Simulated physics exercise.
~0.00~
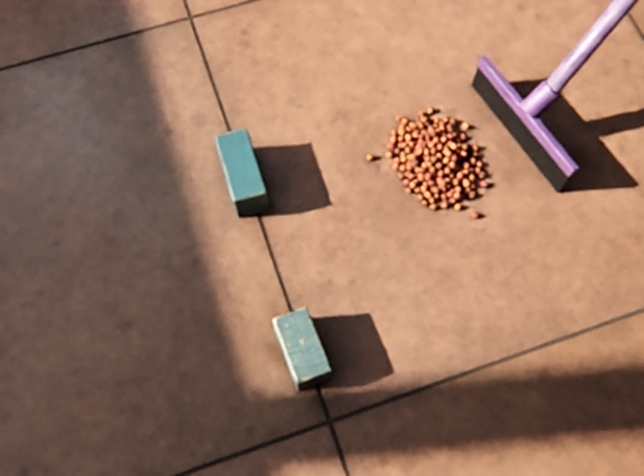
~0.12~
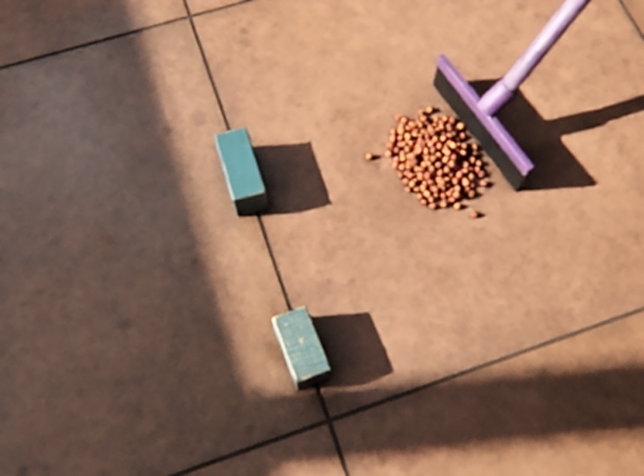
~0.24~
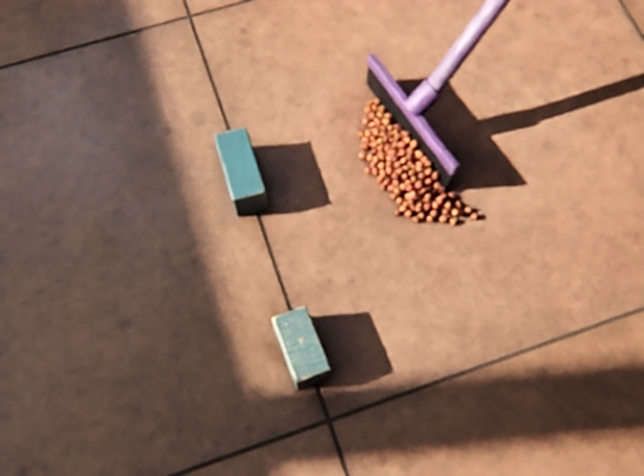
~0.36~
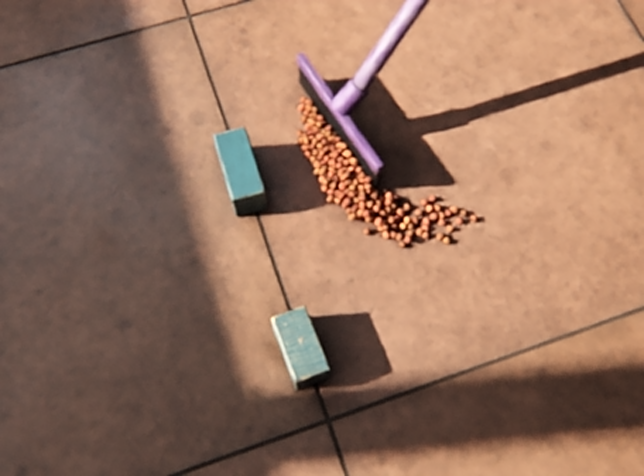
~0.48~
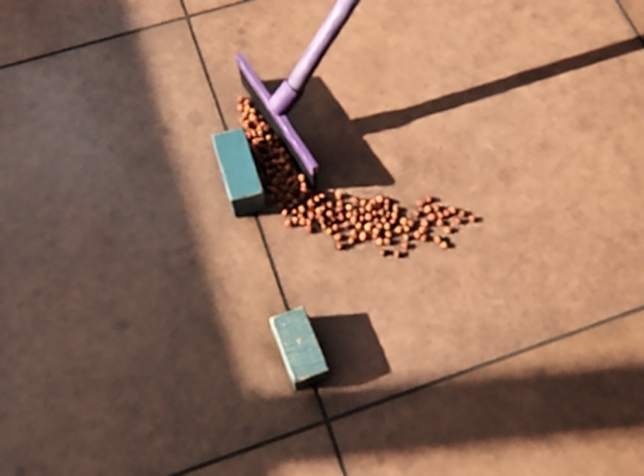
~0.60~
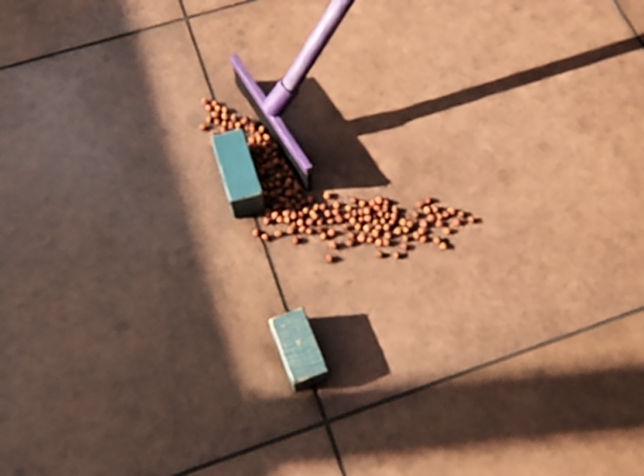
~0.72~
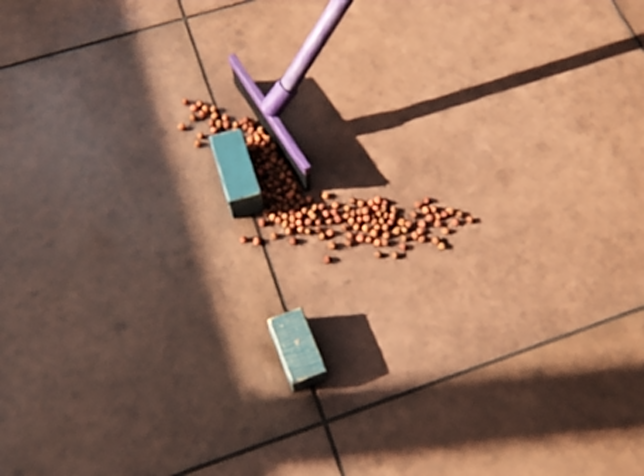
The clip opens on a brown tiled floor, where a purple squeegee stands to the right of a heap of small reddish-brown pellets, with two teal blocks set apart on the left. The squeegee slides left and meets the heap, pressing it along in front of its dark blade. As it travels on, pellets slip past its lower end and string out in a trail behind. The blade closes on the upper block, packing pellets against it, and some spill around that block's top end. The squeegee then stops, most pellets remain right of the blocks, and the gap stays essentially clear.
